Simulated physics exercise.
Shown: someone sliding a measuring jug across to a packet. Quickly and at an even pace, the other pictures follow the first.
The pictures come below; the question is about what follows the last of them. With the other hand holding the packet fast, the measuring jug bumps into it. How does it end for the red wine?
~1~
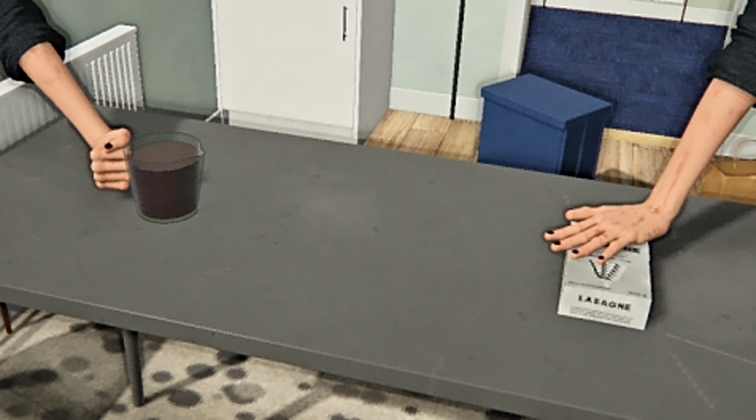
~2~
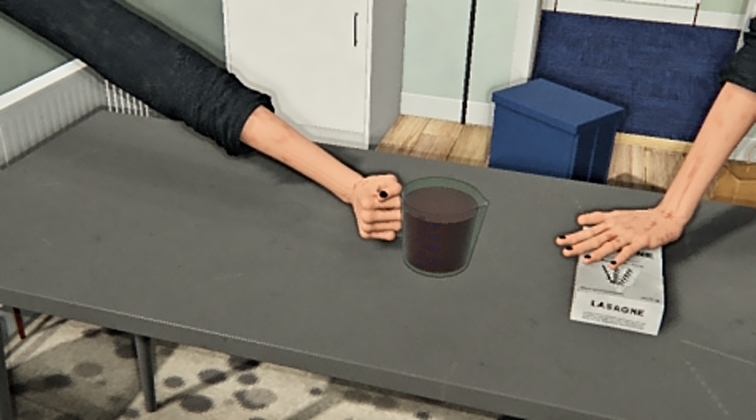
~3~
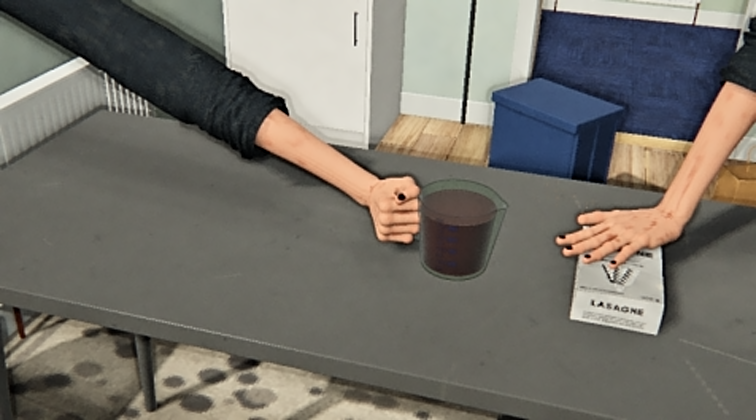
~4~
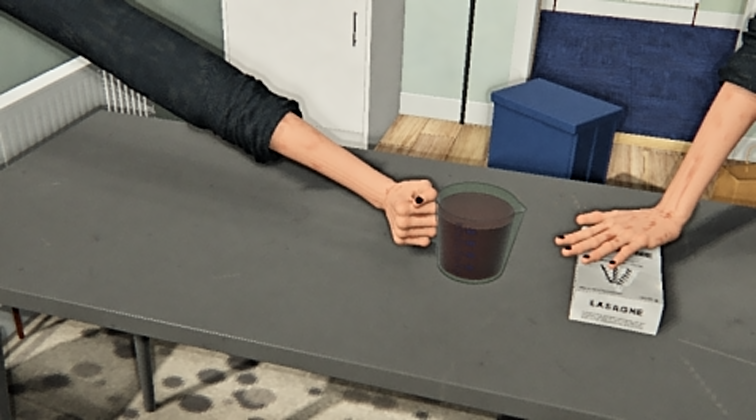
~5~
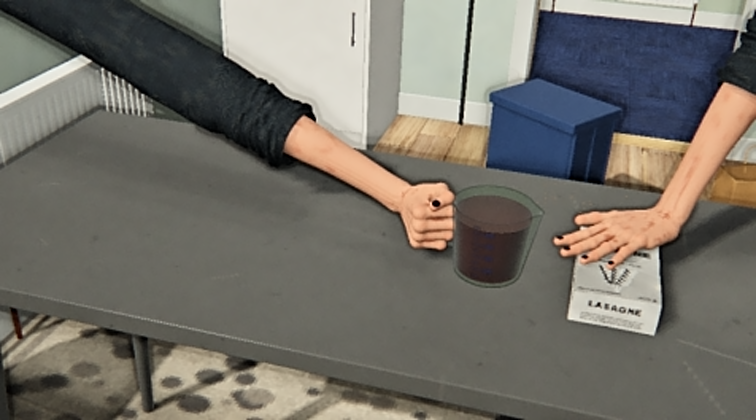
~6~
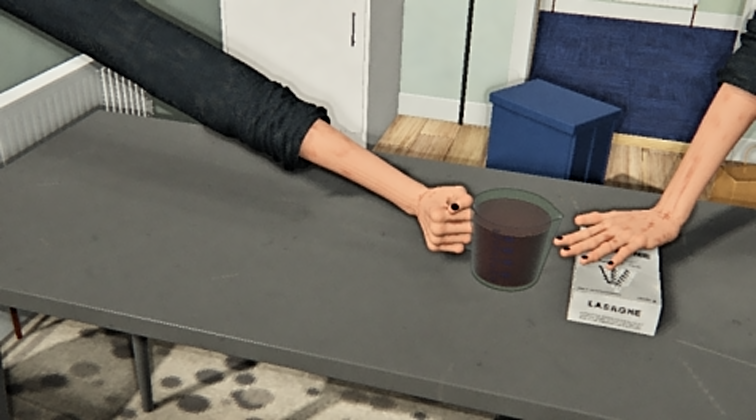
Wet outside.
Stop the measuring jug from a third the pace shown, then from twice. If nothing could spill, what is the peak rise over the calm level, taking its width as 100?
Near 10 and 55 in a hundred.
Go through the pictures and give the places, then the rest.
At rest; measuring jug (166, 176) nearly full; packet (605, 272), in the first frame.
Under way; measuring jug nearly full, surface at (441, 205), in the second frame.
On by 20 px; measuring jug (457, 229) nearly full, in the third frame.
On by 15 px; measuring jug nearly full, surface at (476, 211), in the fourth frame.
On by 15 px; measuring jug (491, 235) nearly full, in the fifth frame.
On by 20 px; measuring jug nearly full, surface at (512, 217); packet (615, 278), in the sixth frame.
Shortly, the measuring jug meets the packet.
Then, the red wine surges up the wall; it has lost some.
At the finish, the measuring jug stands at the packet; it has lost some.
